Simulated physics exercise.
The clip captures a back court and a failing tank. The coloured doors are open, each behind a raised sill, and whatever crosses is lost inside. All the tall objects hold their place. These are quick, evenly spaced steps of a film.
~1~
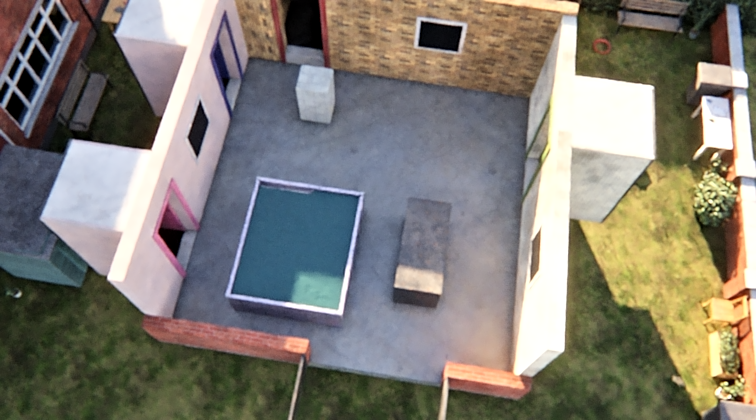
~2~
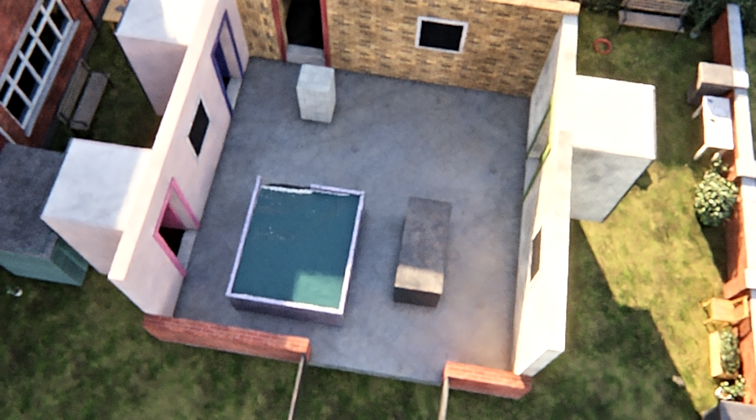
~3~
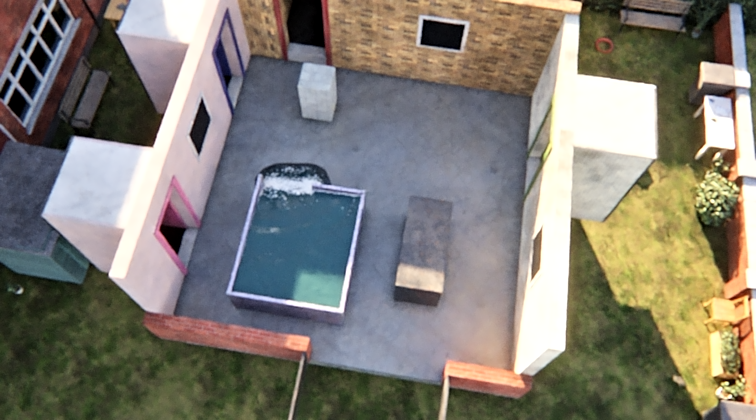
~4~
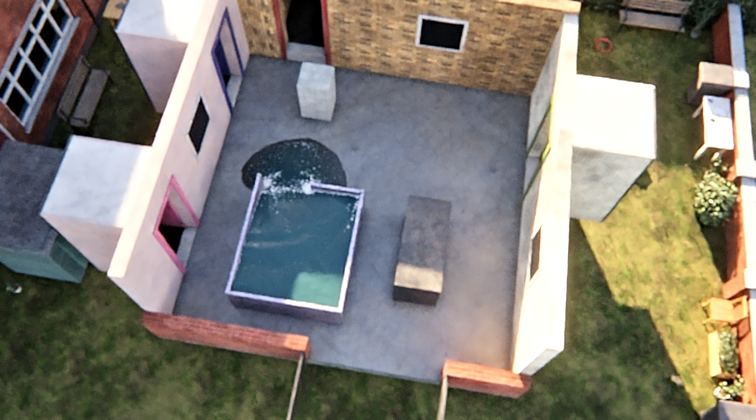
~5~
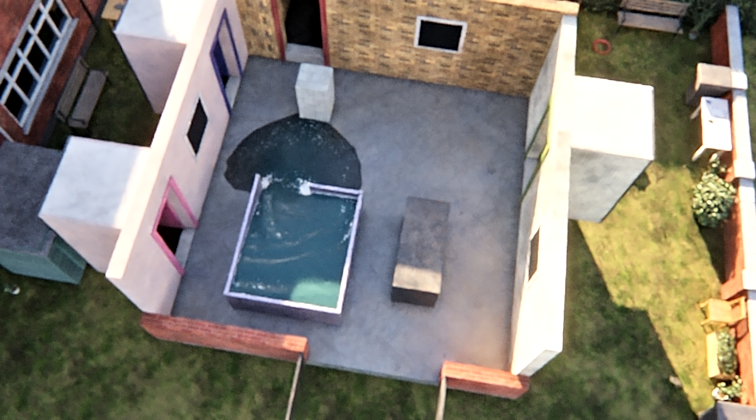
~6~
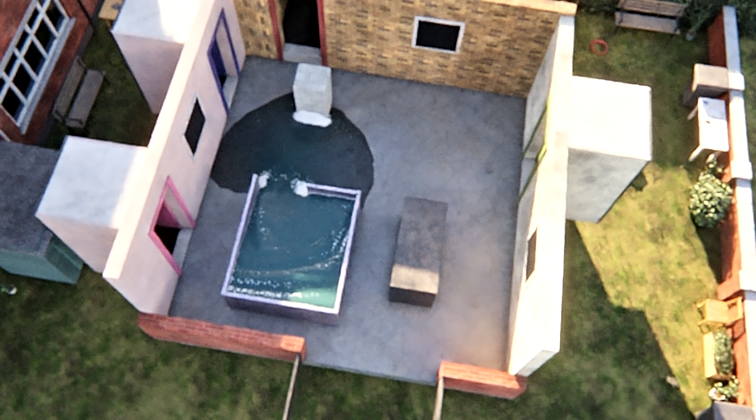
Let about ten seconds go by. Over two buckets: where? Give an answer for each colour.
At the end, the red door respects the limit for sure; the pink door respects the limit for sure; the blue door breaks the limit for sure; the green door respects the limit for sure.
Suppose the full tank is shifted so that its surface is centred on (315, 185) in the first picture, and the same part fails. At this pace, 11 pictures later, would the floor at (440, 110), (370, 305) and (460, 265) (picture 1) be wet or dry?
Spot one is touched, spot two is not touched, spot three is not touched.
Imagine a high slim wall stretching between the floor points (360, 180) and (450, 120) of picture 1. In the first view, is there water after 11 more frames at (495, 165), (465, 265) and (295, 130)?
Taking the points in turn, they are high and dry, high and dry and inundated.
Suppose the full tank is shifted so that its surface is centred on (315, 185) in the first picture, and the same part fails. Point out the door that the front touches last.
I'd go with the pink one.
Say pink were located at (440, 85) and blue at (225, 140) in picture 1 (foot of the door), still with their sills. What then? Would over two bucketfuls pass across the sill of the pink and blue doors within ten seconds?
Well, the pink one crosses the threshold, while the blue one crosses the threshold.
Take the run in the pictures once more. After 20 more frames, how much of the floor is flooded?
Roughly 45 %.
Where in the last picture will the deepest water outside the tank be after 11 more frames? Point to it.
Estimated pixel: (253, 59).
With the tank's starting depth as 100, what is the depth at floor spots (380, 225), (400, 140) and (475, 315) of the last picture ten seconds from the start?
Depths of roughly 2, 4 and 20 per cent.
A moment on, water covers 30 % of the floor; the red door wet at the sill, nothing in, the pink door not reached, the blue door wet at the sill, nothing in, the green door not reached.
Next, water covers 35 % of the floor; the red door wet at the sill, nothing in, the pink door not reached, the blue door over two buckets in, the green door not reached.
Then, water covers 45 % of the floor; the red door wet at the sill, nothing in, the pink door wet at the sill, nothing in, the blue door far over two buckets in, the green door wet at the sill, nothing in.
Later, water covers 75 % of the floor; the red door wet at the sill, nothing in, the pink door wet at the sill, nothing in, the blue door far over two buckets in, the green door wet at the sill, nothing in.
In the end, water covers 95 % of the floor; the red door wet at the sill, nothing in, the pink door wet at the sill, nothing in, the blue door far over two buckets in, the green door wet at the sill, nothing in.
